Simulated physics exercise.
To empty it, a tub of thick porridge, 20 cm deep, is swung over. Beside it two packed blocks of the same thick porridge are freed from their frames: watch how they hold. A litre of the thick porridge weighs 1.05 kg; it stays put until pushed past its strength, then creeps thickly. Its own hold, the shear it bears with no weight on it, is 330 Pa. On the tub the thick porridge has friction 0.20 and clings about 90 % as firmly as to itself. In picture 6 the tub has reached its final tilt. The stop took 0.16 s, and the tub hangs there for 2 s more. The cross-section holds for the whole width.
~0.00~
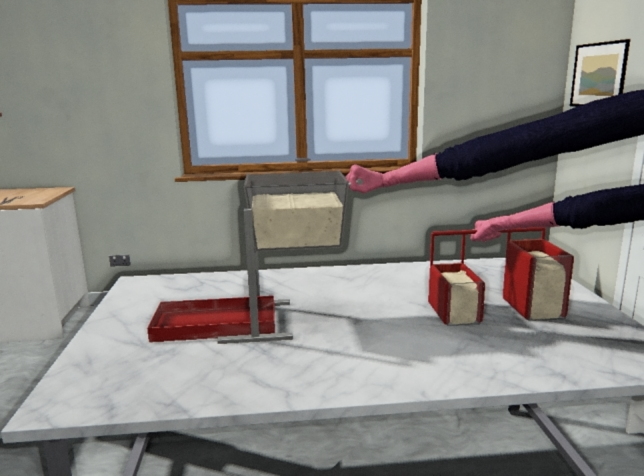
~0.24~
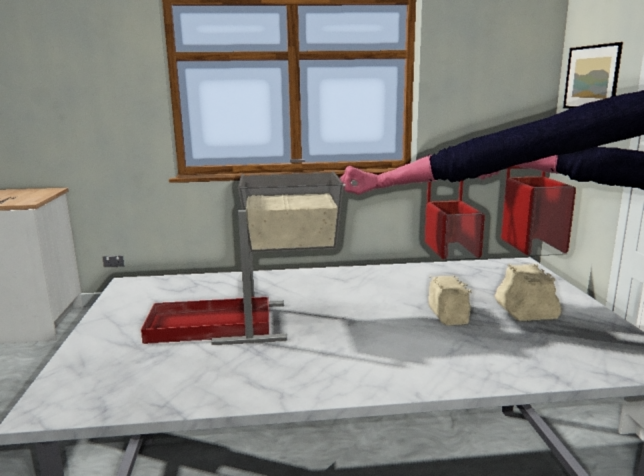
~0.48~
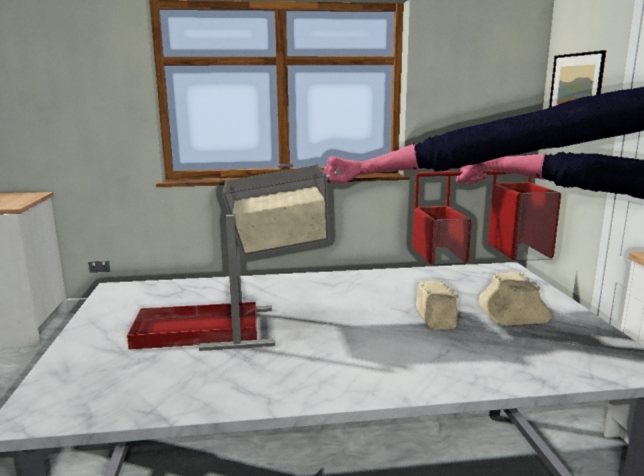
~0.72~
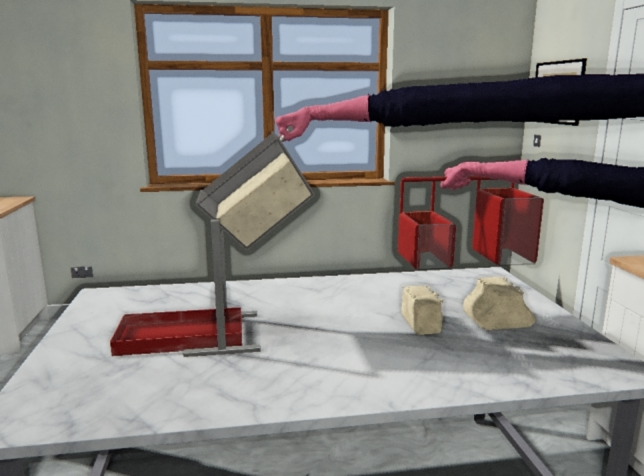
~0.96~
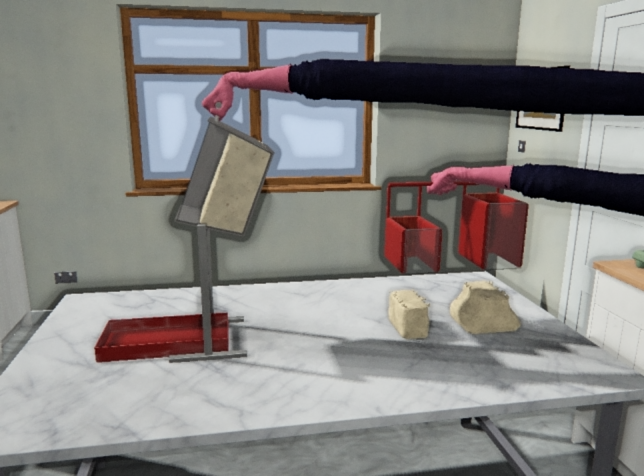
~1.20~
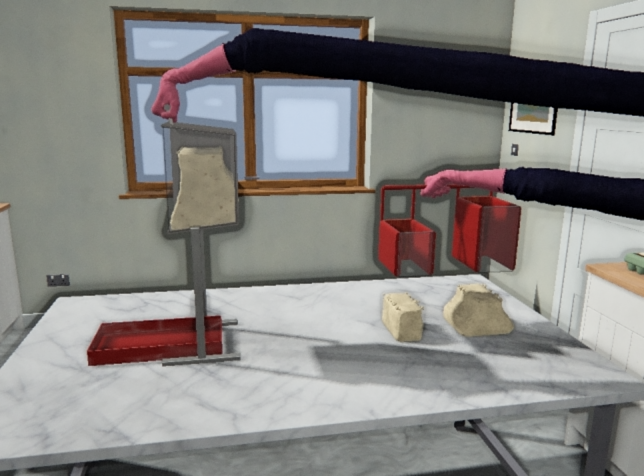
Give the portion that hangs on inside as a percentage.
Expect roughly 42 %.
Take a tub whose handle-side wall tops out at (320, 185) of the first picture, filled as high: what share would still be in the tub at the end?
Then about 65 %.
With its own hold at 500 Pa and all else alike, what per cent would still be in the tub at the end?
It would be near 50 %.
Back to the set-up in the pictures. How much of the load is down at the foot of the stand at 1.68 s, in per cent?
Some 40 per cent.
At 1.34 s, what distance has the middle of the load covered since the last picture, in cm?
About 7 cm.
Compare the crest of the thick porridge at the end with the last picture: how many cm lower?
Some 13 cm.
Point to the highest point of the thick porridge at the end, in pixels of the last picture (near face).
Around (206, 199).
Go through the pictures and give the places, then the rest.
Handle-side rim at (346, 183), tilt 0 degrees; highest point of the thick porridge at (263, 209); test blocks 12 cm, 19 cm high (left to right), in the first picture.
Handle-side rim at (340, 184), tilt 0 degrees; highest point of the thick porridge at (258, 210); test blocks 12 cm, 15 cm high (left to right), in the second picture.
Handle-side rim at (324, 175), tilt 8 degrees; highest point of the thick porridge at (319, 200); test blocks 12 cm, 13 cm high (left to right), in the third picture.
Handle-side rim at (276, 139), tilt 38 degrees; highest point of the thick porridge at (286, 163); test blocks 12 cm, 13 cm high (left to right), in the fourth picture.
Handle-side rim at (209, 122), tilt 69 degrees; highest point of the thick porridge at (231, 137); test blocks 12 cm, 13 cm high (left to right), in the fifth picture.
Handle-side rim at (162, 128), tilt 90 degrees; highest point of the thick porridge at (180, 154); test blocks 12 cm, 13 cm high (left to right), in the sixth picture.
By 1.34 s, the tub is at 90 degrees and holds 80 %.
By 1.51 s, the tub is at 90 degrees and holds 48 %.
By 1.68 s, the tub is at 90 degrees and holds 42 %.
By 1.85 s, the tub is at 90 degrees and holds 42 %.
By 3.20 s, at the end, the tub is at 90 degrees and holds 42 %.
